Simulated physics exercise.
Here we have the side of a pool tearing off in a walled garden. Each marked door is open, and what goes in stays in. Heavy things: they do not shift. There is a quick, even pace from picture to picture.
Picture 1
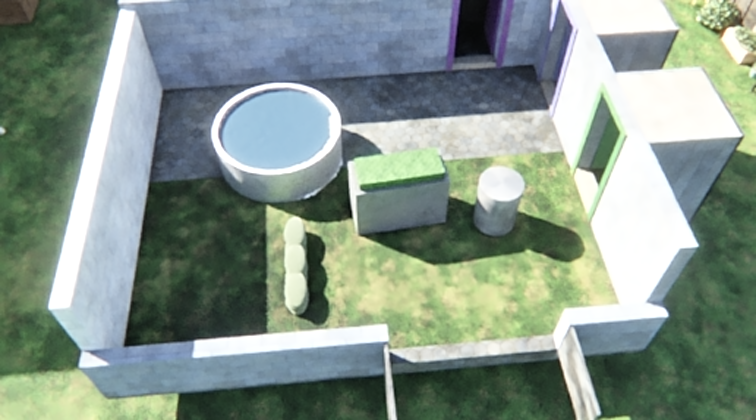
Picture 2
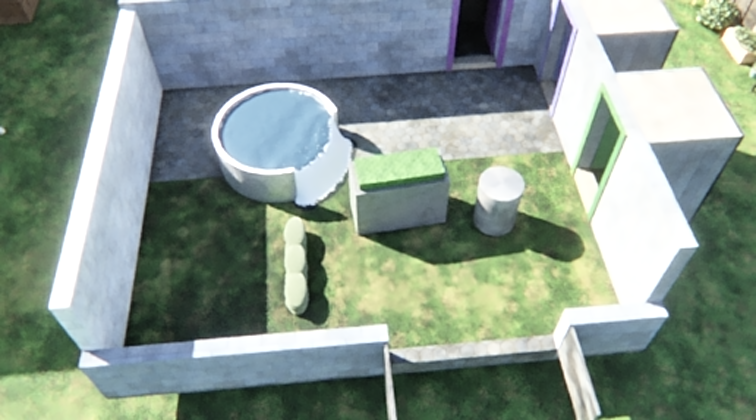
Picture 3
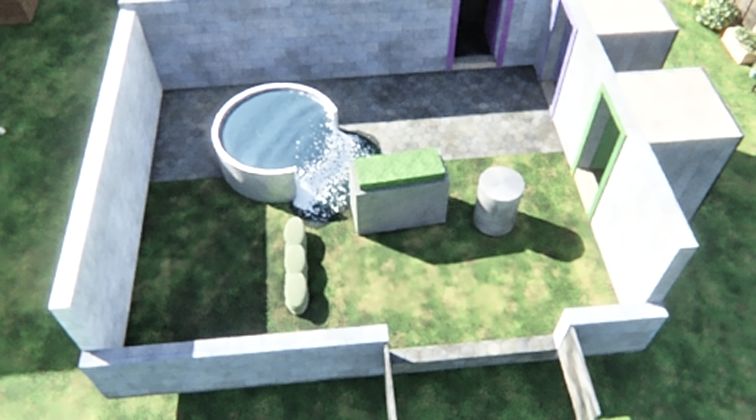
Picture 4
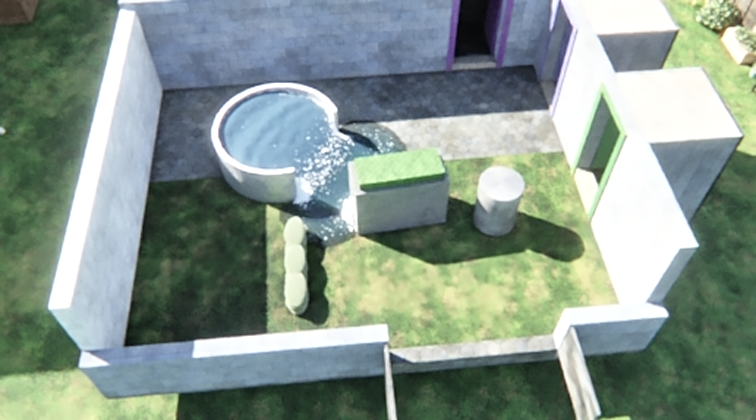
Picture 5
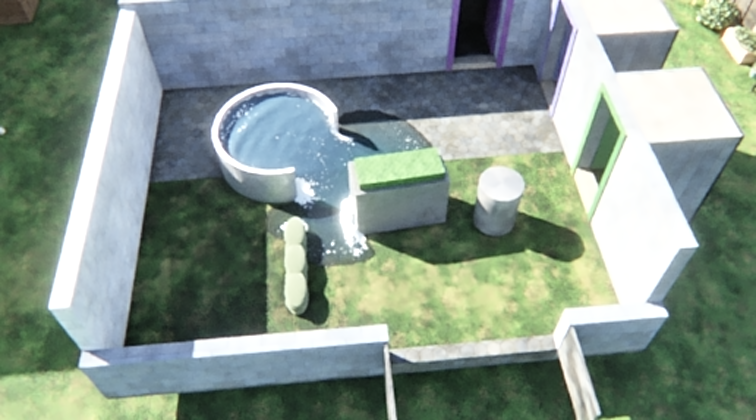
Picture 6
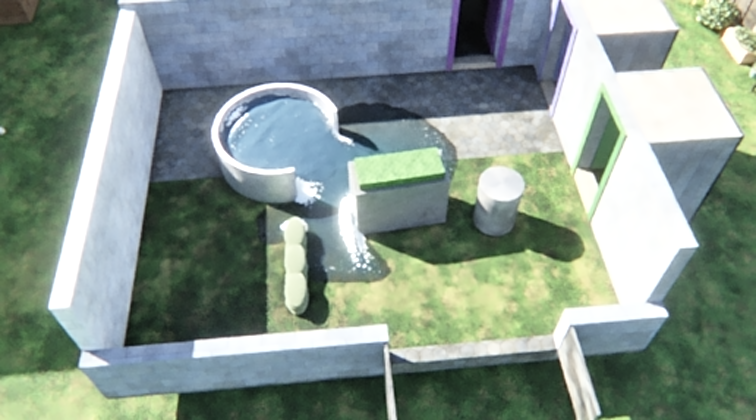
A walled garden of grass and grey paving is seen from high above by a still camera. A round white pool of blue water stands at upper left, with rounded pale green bushes below it, a green-topped grey block at centre, a pale cylinder to its right, and purple and green doorways beyond. The pool's right side tears open, and water pours out, spreading around the block and down past the bushes.
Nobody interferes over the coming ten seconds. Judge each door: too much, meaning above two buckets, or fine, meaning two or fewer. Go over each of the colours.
Purple door: Fine, blue door: Too much, green door: Fine.
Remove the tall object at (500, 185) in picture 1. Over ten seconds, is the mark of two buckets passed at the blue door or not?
The blue one exceeds it.
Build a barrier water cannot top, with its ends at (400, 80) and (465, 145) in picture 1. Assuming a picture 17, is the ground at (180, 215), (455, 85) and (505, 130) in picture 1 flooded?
Listed order: Spared, spared, swamped.
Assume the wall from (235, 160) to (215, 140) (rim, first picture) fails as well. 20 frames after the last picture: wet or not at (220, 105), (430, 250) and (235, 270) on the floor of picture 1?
The first spot is swamped, the second spared, the third swamped.
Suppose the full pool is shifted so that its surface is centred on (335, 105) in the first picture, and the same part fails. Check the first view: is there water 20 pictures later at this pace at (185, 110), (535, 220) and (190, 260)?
I'd say still dry for the first, swamped for the second and still dry for the third.
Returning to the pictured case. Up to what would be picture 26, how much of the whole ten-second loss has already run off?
My estimate is roughly 25 percent.
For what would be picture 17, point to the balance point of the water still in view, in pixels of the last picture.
Somewhere near (371, 177).
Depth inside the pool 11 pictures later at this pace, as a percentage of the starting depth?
That comes to some 36 per cent.
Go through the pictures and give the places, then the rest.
Still water in the pool at (277, 129), in the first frame.
Water pours out at (331, 165) and has run to (304, 207), in the second frame.
The front is at (311, 223), out from the gap at (331, 167), in the third frame.
Water pours out at (331, 168) and has run to (323, 243), in the fourth frame.
The front is at (361, 258), out from the gap at (331, 168), in the fifth frame.
Water pours out at (331, 168) and has run to (378, 276), in the sixth frame.
A moment on, water covers 30 % of the floor; the purple door not reached, the blue door not reached, the green door not reached.
Next, water covers 40 % of the floor; the purple door not reached, the blue door wet at the sill, nothing in, the green door wet at the sill, nothing in.
Then, water covers 55 % of the floor; the purple door wet at the sill, nothing in, the blue door over two buckets in, the green door wet at the sill, nothing in.
Later, water covers 80 % of the floor; the purple door under two buckets in, the blue door far over two buckets in, the green door wet at the sill, nothing in.
In the end, water covers 90 % of the floor; the purple door under two buckets in, the blue door far over two buckets in, the green door wet at the sill, nothing in.
